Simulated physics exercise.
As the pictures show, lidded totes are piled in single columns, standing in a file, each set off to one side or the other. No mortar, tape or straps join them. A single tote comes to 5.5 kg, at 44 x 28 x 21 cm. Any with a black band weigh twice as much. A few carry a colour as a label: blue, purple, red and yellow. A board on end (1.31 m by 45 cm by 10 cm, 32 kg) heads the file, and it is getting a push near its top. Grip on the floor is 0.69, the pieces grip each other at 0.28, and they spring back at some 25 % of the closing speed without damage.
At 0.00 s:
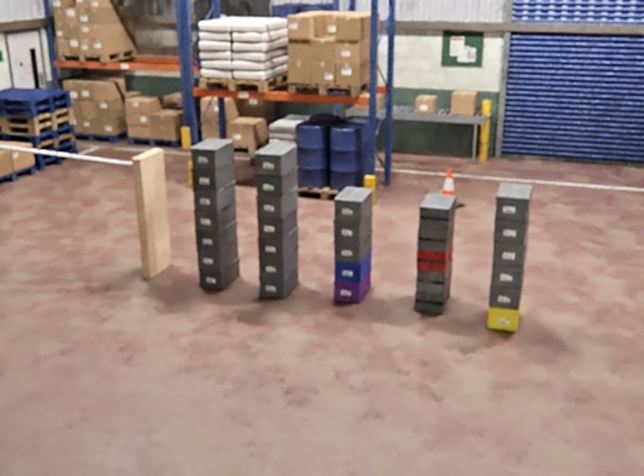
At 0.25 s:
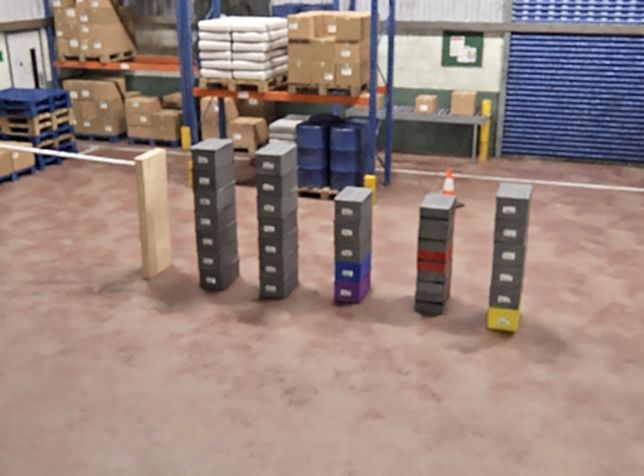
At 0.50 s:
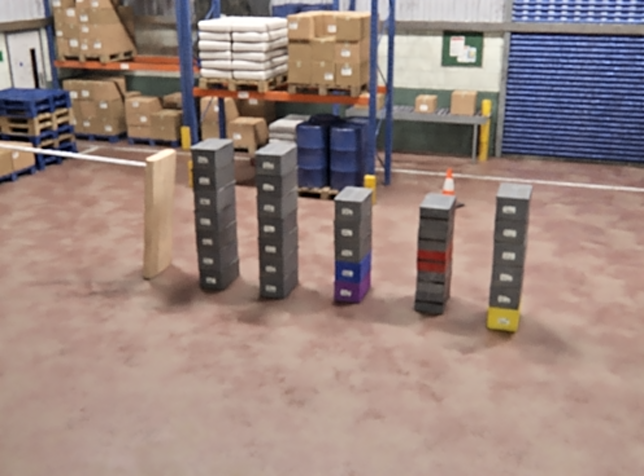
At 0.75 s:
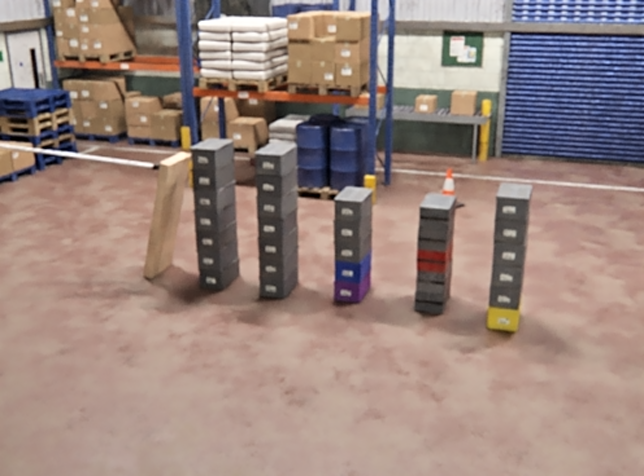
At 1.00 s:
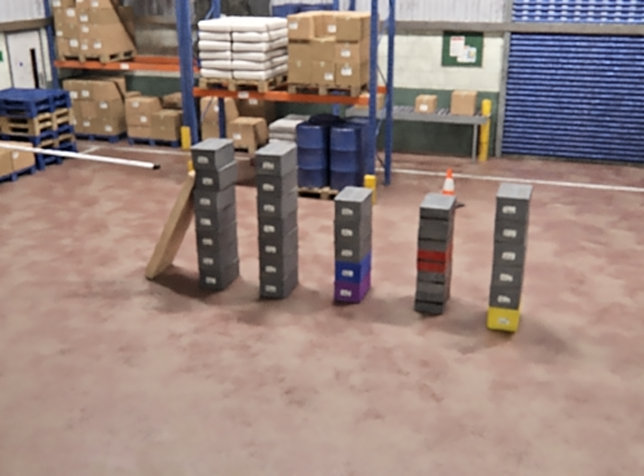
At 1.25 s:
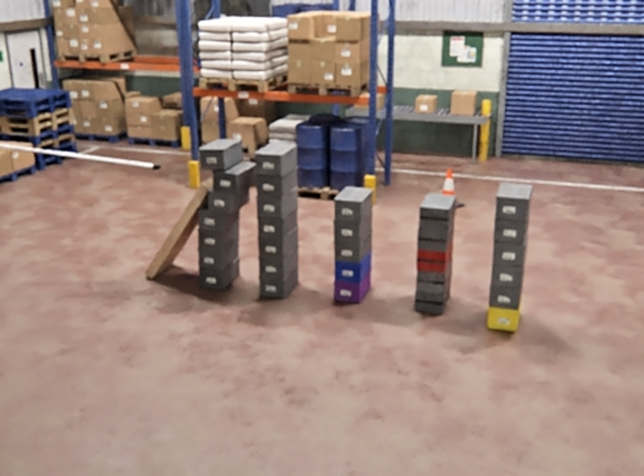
A pole pushes the upright board rightward until it leans and shoves the nearest column's upper totes.
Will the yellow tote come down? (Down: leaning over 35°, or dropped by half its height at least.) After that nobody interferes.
The yellow tote remains up.
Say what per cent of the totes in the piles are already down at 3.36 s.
By then 70 per cent.
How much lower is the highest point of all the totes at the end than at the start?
About 65 cm.
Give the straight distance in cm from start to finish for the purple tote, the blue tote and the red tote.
About: Purple 0, blue 40, red 50.
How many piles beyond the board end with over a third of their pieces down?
5 in all.
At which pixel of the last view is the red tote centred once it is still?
At about (462, 292).
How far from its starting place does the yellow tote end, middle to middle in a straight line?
About 0 cm.
After 2.22 s, board 67° from upright; 8 of the 30 totes down; yellow tote unmoved.
After 3.36 s, board 70° from upright; 21 of the 30 totes down; yellow tote 4° from how it stood; blue tote on its side.
In the end (5.4 s), board 70° from upright; 26 of the 30 totes down; yellow tote unmoved; blue tote on its side; red tote on its side. From the last view, middles, yellow tote near (506, 311), blue tote near (389, 282).
